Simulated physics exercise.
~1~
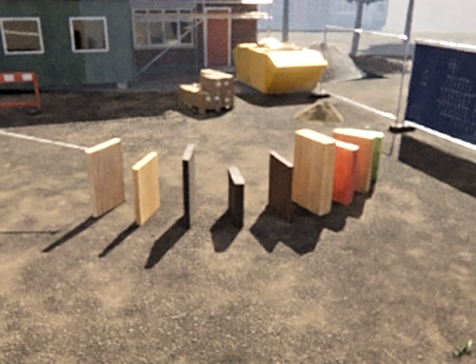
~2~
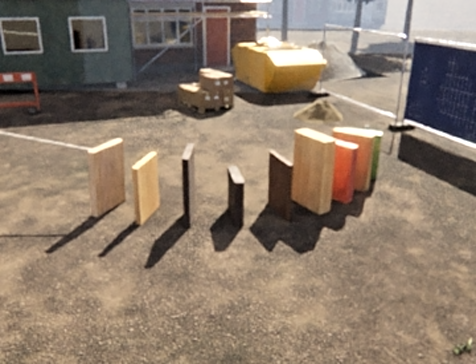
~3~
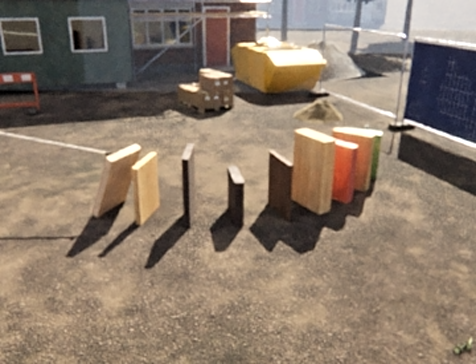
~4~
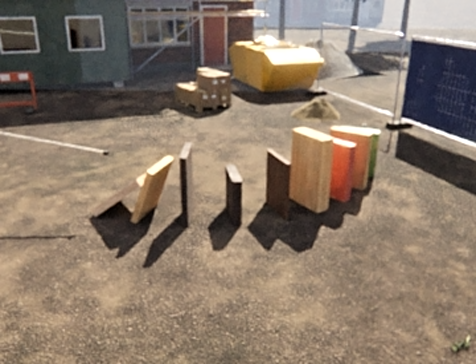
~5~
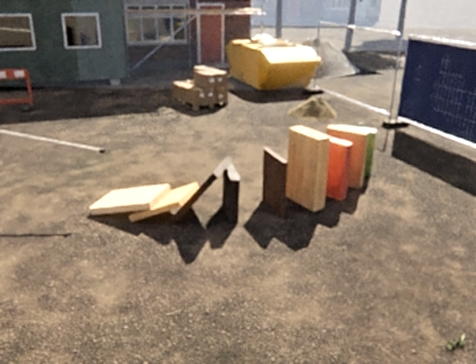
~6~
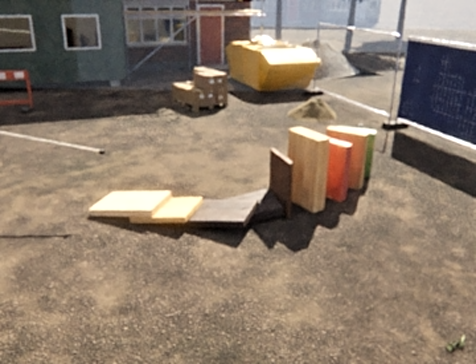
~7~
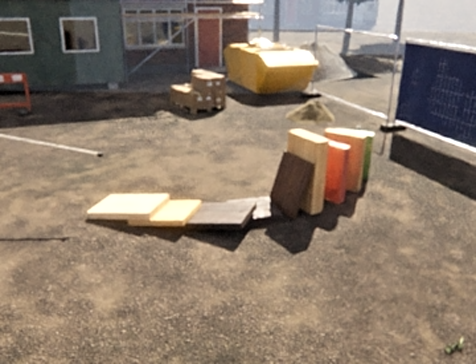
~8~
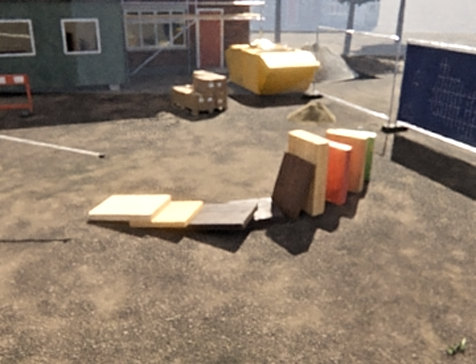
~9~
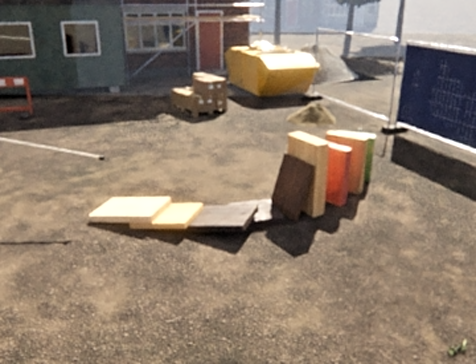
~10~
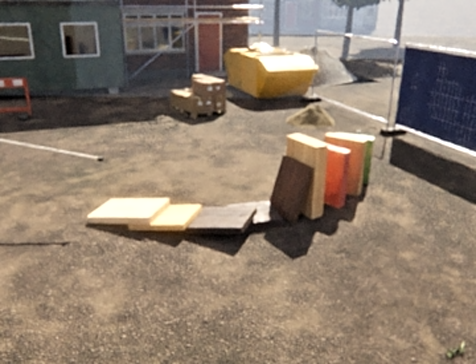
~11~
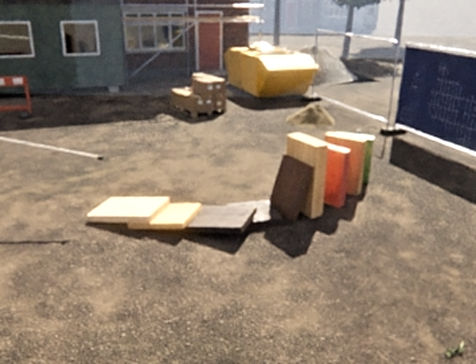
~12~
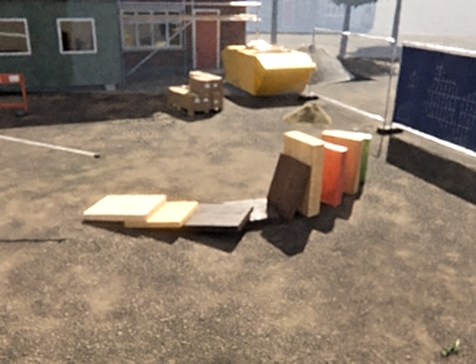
At the start, a curving row of thick boards stands on edge on sunlit, gritty ground, with a yellow skip and a green building behind. A pale pole at the left eases the nearest light wooden board over to the right, then stays back as the board tips into its pale neighbour. That one topples into the first dark board, which knocks down the next dark one. The following dark board tilts against the tall pale board behind it and stops there. The four fallen boards lie overlapping, while the leaning one and the pale, red and green boards beyond stay up.
